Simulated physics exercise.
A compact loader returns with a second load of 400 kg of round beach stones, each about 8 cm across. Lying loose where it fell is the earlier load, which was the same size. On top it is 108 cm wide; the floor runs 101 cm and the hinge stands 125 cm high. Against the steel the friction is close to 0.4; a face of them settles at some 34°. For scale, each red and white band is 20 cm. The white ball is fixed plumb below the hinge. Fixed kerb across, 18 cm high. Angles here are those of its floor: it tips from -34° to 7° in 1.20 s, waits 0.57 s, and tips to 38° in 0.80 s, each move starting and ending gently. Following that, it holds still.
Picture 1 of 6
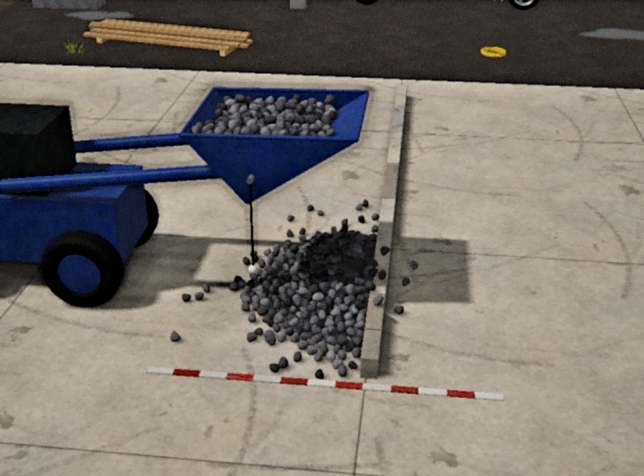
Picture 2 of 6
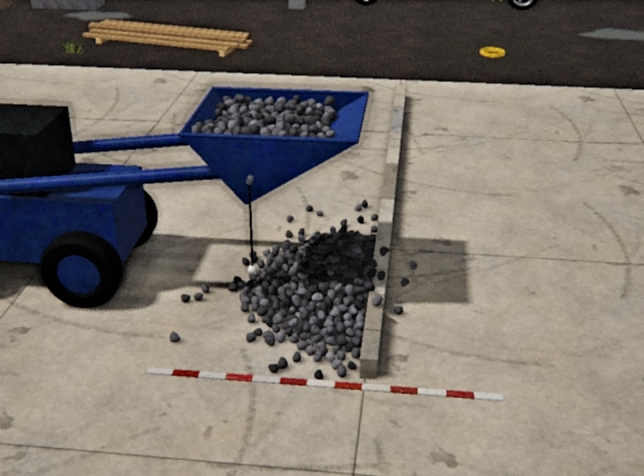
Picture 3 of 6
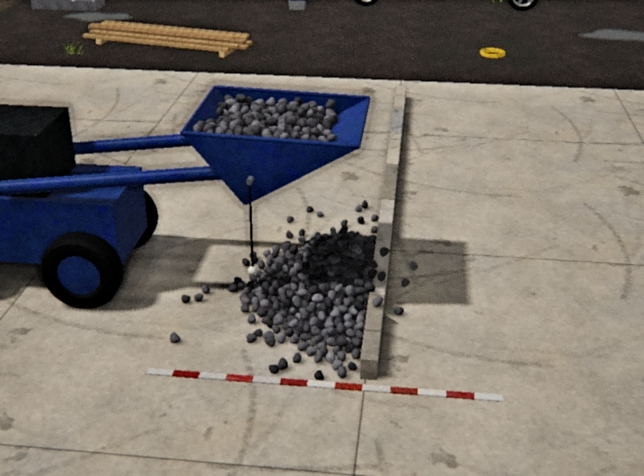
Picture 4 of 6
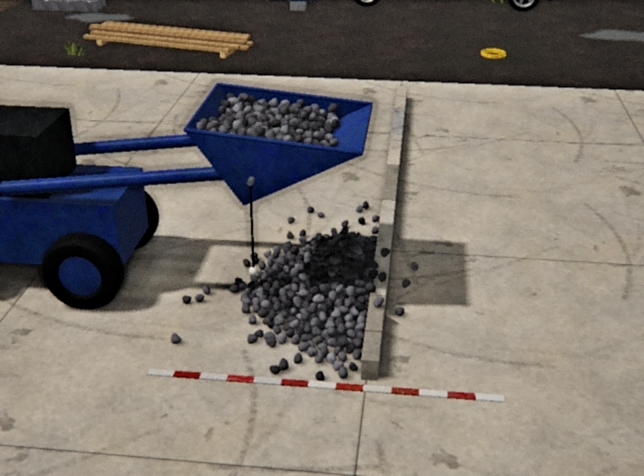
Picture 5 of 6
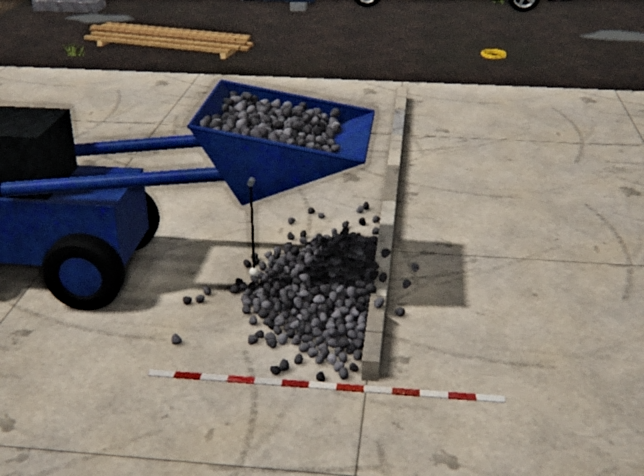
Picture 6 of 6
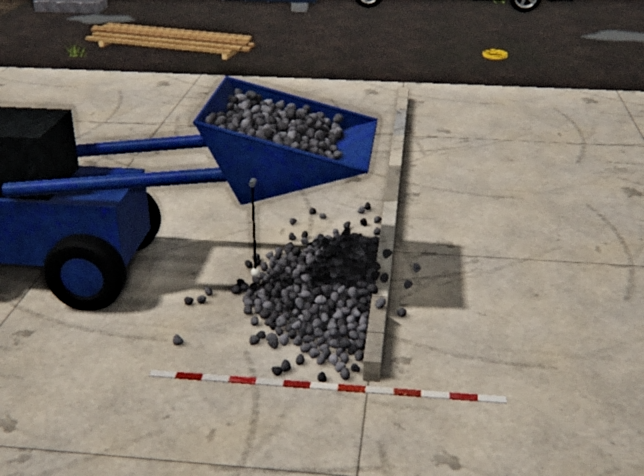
A blue loader slowly tilts its stone-filled bucket down to the right above a pile of grey stones.
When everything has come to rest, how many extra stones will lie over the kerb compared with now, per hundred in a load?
About 67 per hundred.
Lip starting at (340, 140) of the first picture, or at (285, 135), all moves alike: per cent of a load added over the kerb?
First some 45, then 0 per cent.
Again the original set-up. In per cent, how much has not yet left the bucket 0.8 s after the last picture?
Roughly 100 per cent is still inside.
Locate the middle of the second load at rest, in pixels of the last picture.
Their middle is at about (410, 285).
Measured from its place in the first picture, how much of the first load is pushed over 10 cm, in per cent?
Roughly 0 percent.
Then, 0.4 s after the last picture the floor is at 1°; in per cent of one load, 100 in the bucket, 100 on this side of the kerb, 0 over the kerb; the foremost stones are at (391, 282).
Then, 0.8 s after the last picture the floor is at 7°; in per cent of one load, 100 in the bucket, 100 on this side of the kerb, 0 over the kerb; the foremost stones are at (391, 282).
Then, 2.5 s after the last picture the floor is at 38°; in per cent of one load, 5 in the bucket, 148 on this side of the kerb, 47 over the kerb; the foremost stones are at (508, 293).
Then, 5.1 s after the last picture the floor is at 38°; in per cent of one load, 0 in the bucket, 133 on this side of the kerb, 67 over the kerb; the foremost stones are at (556, 288). Net gain over the kerb, 67.
